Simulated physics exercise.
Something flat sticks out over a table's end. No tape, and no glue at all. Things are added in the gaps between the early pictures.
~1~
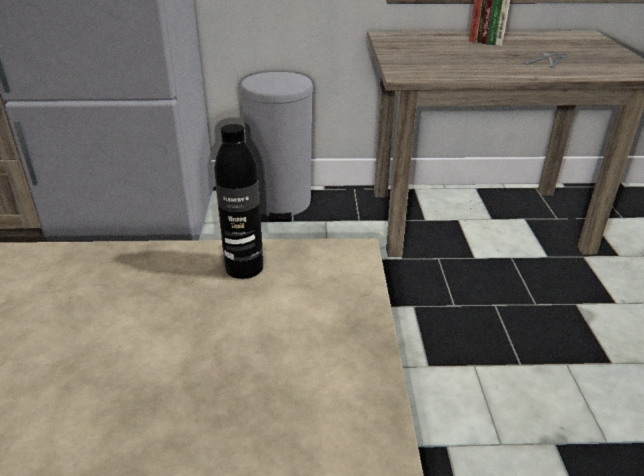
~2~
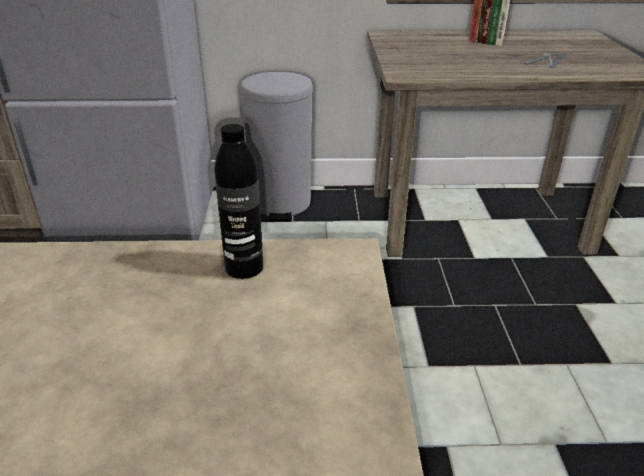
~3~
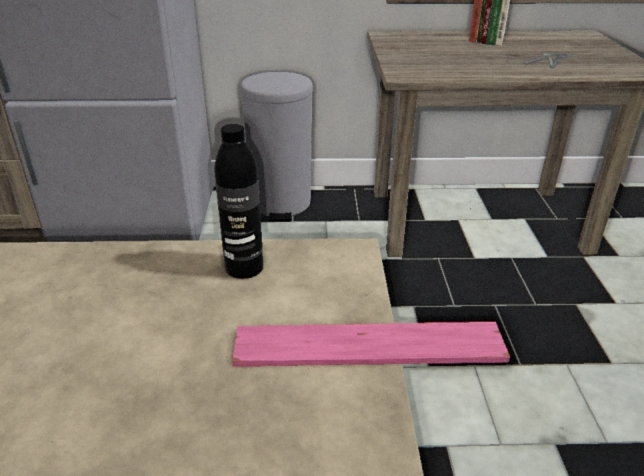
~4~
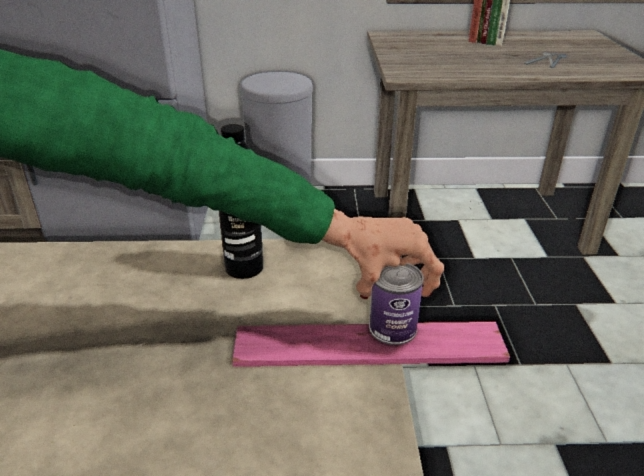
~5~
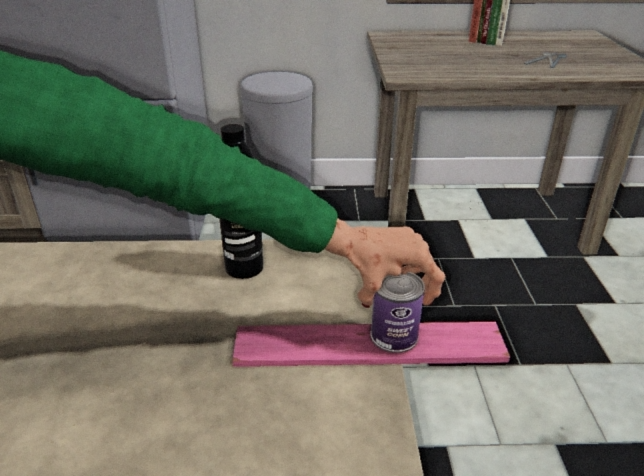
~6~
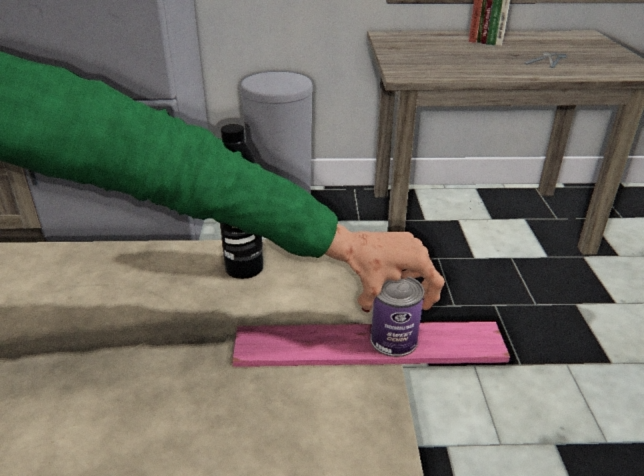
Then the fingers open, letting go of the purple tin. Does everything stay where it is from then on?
Yes - sits tight.
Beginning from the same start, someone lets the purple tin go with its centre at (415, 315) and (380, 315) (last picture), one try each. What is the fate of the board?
On the first try it remains balanced; on the second try it remains balanced.
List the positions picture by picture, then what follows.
The last thing is not in view yet, in the first frame.
The last thing is not in view yet, in the second frame.
The last thing is not in view yet; pink board (369, 344), in the third frame.
On its way; purple tin (396, 303); pink board (369, 344), in the fourth frame.
On its way; purple tin (397, 311); pink board (369, 344), in the fifth frame.
Set down, still held; purple tin (396, 315); pink board (369, 344), in the sixth frame.
Then, 0.40 s later than the last frame, all is still.
Then, 0.80 s later than the last frame, purple tin resting near (396, 316).
When it is over, all 3 as before. End places, in pixels of the last picture, purple tin near (396, 316). The board keeps its balance.
